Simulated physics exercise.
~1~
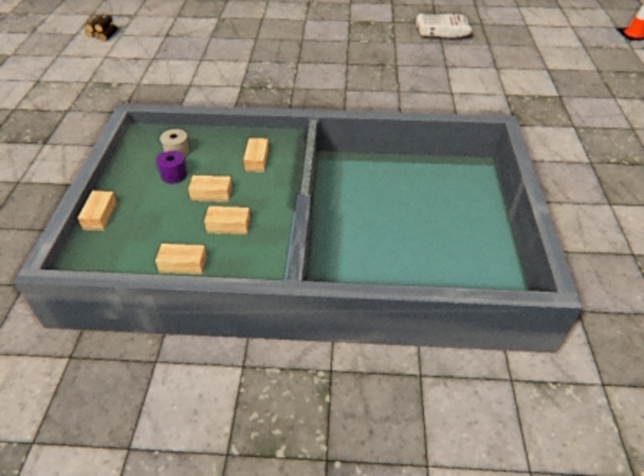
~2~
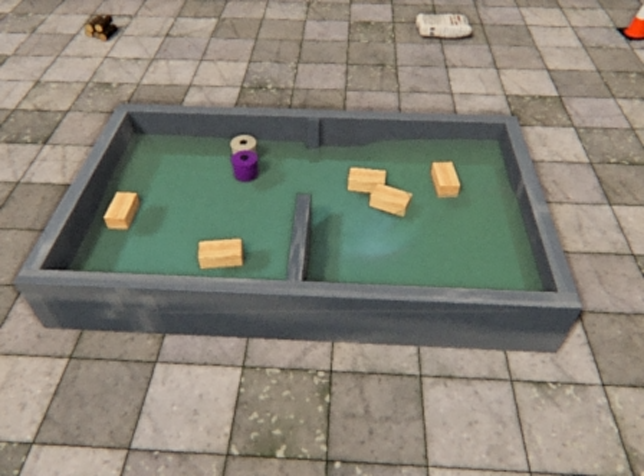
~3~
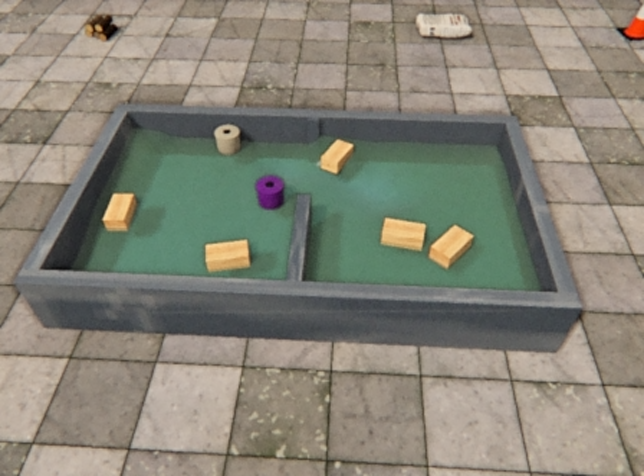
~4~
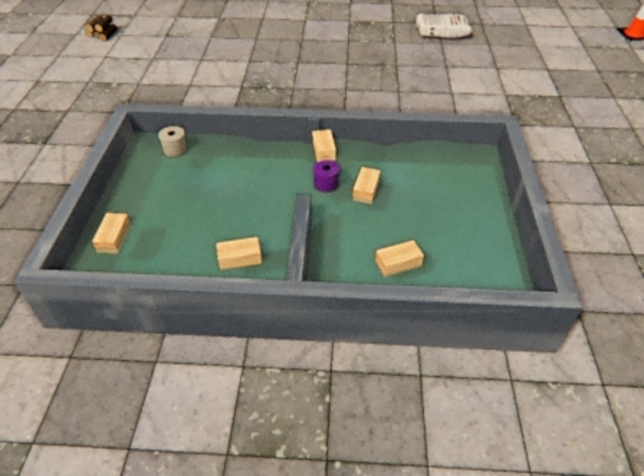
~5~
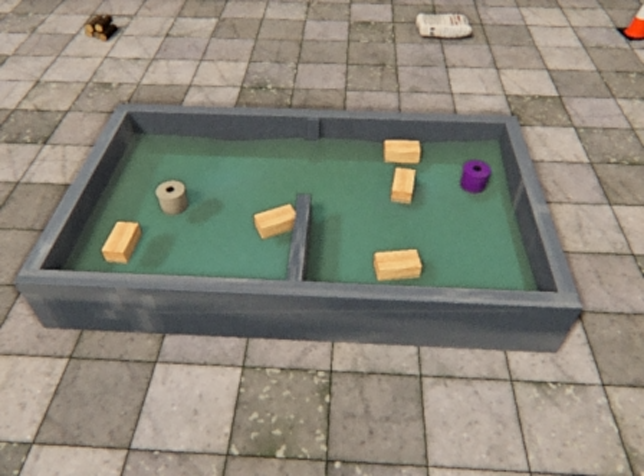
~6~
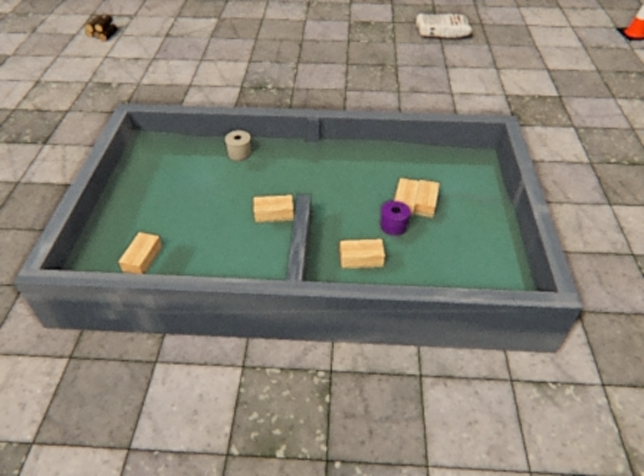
A grey-walled rectangular basin on stone paving, seen from above at an angle, is split by a wall, with five wooden blocks, a purple tub and a beige tub all floating in the left half. Much of the dividing wall disappears, leaving a short piece at the front, and three blocks sweep into the right half. The purple tub drifts right through the gap and reaches the far right side, while the blocks there shift about. It then swings back left and down, ending afloat beside two touching blocks, with the beige tub still on the left.
